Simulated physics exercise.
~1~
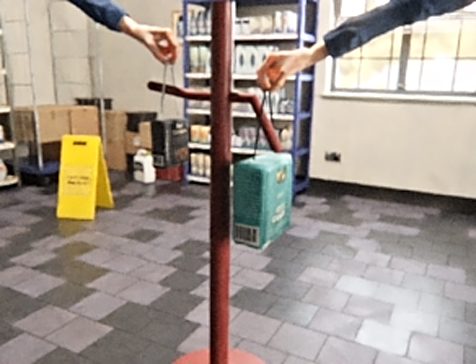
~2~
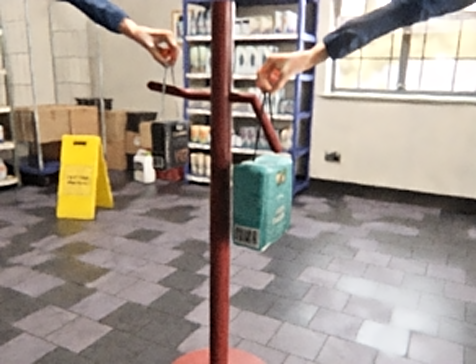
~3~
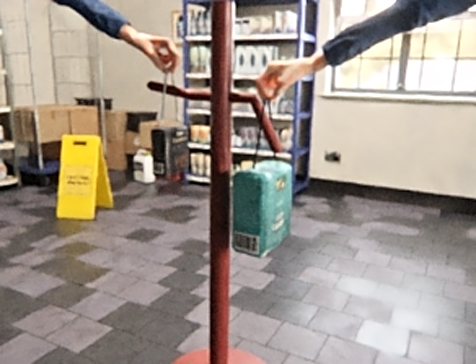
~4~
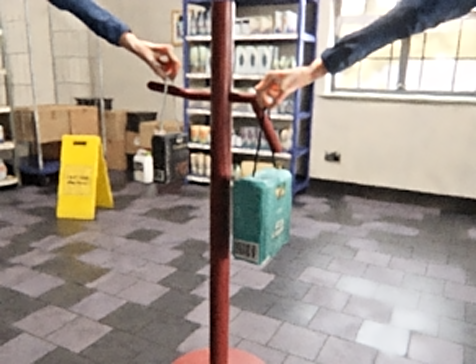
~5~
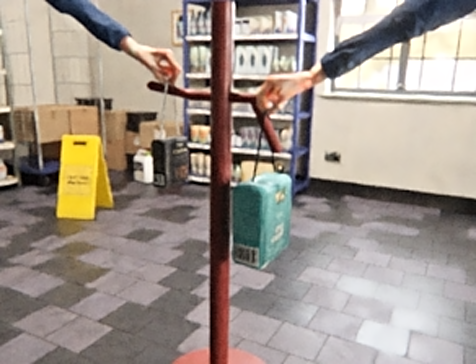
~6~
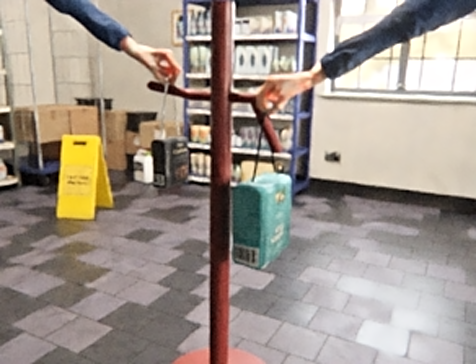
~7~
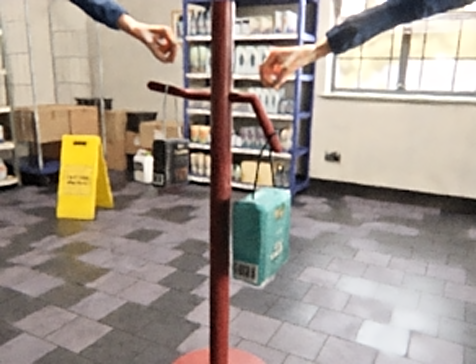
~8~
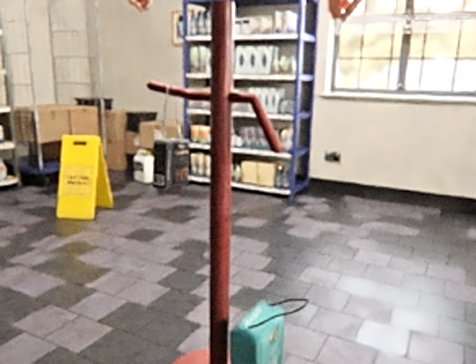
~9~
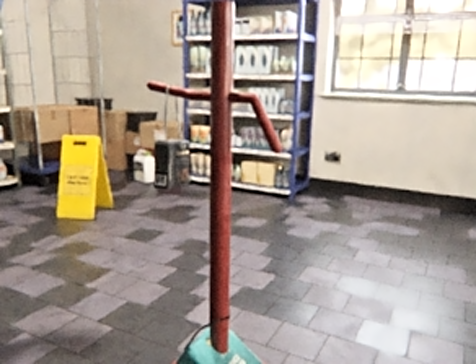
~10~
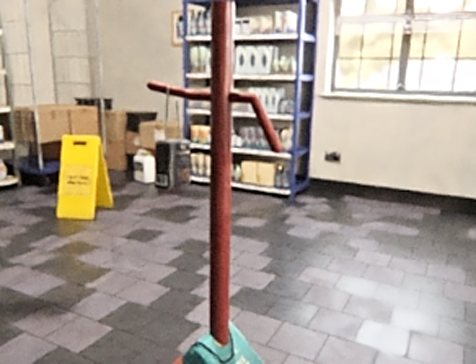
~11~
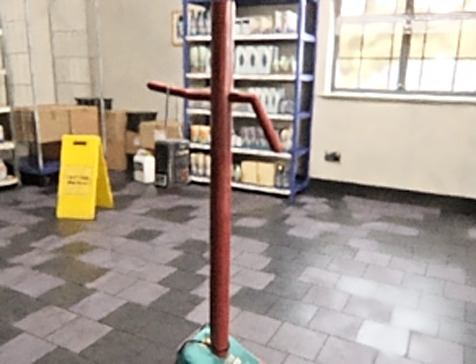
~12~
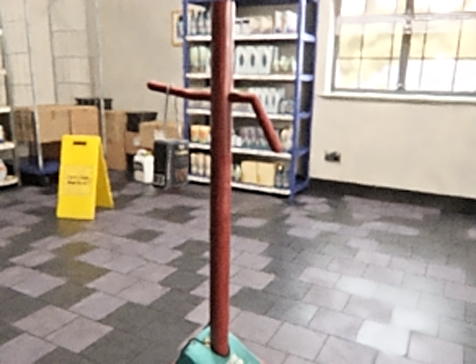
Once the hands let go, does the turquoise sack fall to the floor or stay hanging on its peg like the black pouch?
The turquoise sack falls to the floor and comes to rest by the foot of the stand. The black pouch stays hanging.
